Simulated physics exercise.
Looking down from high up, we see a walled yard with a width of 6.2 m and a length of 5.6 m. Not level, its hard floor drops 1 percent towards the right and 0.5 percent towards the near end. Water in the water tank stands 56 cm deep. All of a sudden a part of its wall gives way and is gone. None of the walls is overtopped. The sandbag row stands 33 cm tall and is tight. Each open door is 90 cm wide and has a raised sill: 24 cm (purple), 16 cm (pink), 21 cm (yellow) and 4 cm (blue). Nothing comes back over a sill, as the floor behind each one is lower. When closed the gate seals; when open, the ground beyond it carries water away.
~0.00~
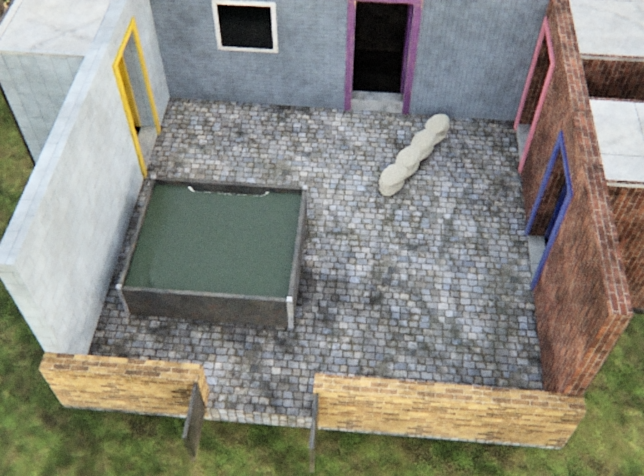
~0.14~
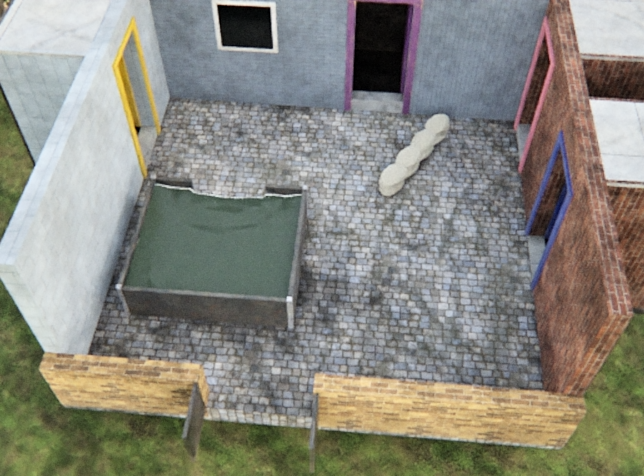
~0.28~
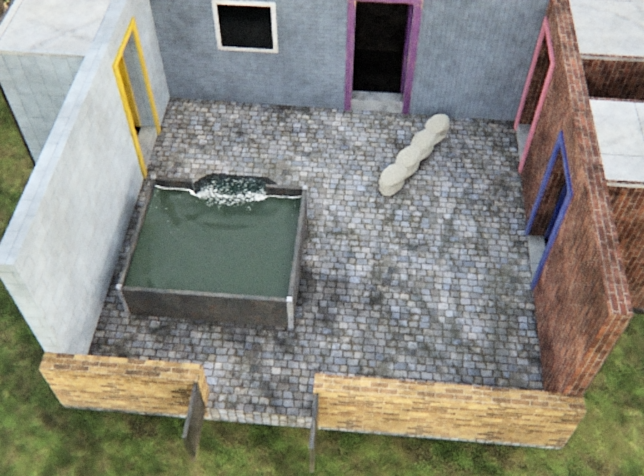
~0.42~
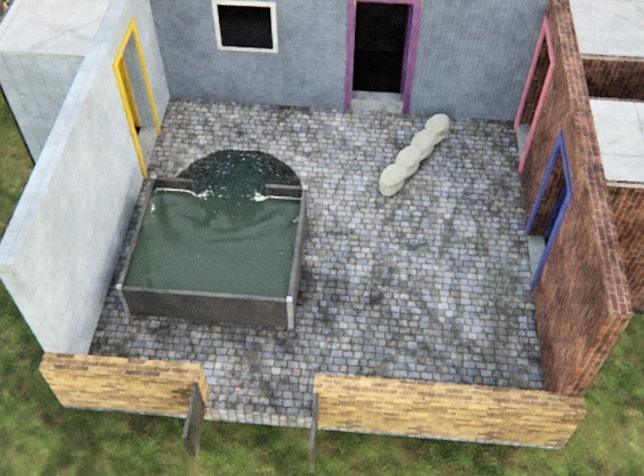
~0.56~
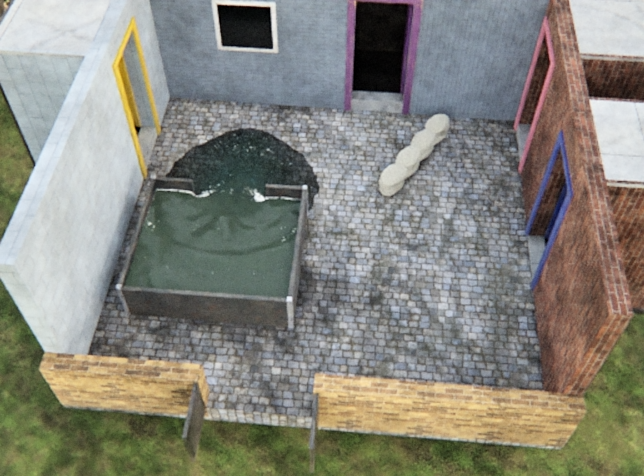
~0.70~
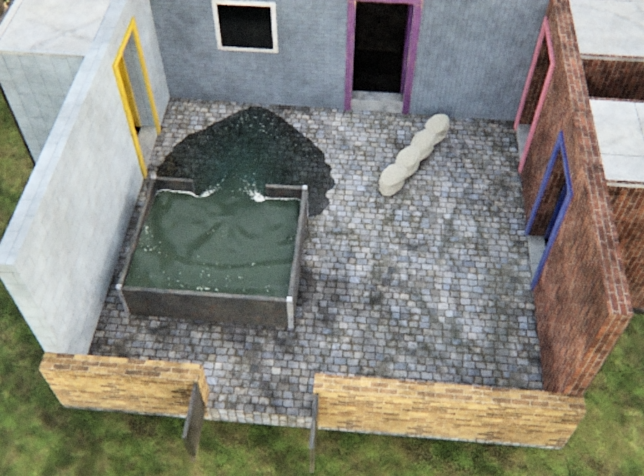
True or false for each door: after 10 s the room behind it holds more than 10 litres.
Purple door: False; pink door: False; yellow door: False; blue door: False.
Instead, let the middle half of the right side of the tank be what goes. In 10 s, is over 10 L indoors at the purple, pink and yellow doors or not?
Purple falls short; pink falls short; yellow falls short.
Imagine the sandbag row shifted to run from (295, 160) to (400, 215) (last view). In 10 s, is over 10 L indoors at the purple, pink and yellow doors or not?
Moved that way: Purple holds, pink holds, yellow holds.
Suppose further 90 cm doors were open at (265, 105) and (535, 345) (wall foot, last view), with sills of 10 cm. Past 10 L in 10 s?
Per doorway, in order: Sufficient / insufficient.
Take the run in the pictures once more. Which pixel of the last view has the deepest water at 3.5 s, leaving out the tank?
About (422, 136).
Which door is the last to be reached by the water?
Last: Blue.
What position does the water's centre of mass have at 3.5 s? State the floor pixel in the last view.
Pixel position near (262, 187).
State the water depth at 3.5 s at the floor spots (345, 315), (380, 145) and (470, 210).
Listed order: 0 / 11 / 0 cm.
After 1.4 s water covers 25 % of the floor and is deepest (30 cm) near (240, 203); purple door not reached, pink door not reached, yellow door 6 cm at the sill, 0 L in, blue door not reached.
After 2.2 s water covers 30 % of the floor and is deepest (33 cm) near (208, 107); purple door 14 cm at the sill, 0 L in, pink door not reached, yellow door 8 cm at the sill, 0 L in, blue door not reached.
After 3.5 s water covers 35 % of the floor and is deepest (25 cm) near (422, 136); purple door 11 cm at the sill, 0 L in, pink door 15 cm at the sill, 0 L in, yellow door 15 cm at the sill, 0 L in, blue door not reached.
After 6.0 s water covers 70 % of the floor and is deepest (24 cm) near (411, 150); purple door 20 cm at the sill, 0 L in, pink door 14 cm at the sill, 2 L in, yellow door 9 cm at the sill, 0 L in, blue door 3 cm at the sill, 0 L in.
After 10.0 s water covers 95 % of the floor and is deepest (14 cm) near (401, 150); purple door 13 cm at the sill, 0 L in, pink door 9 cm at the sill, 2 L in, yellow door 7 cm at the sill, 0 L in, blue door 3 cm at the sill, 0 L in.
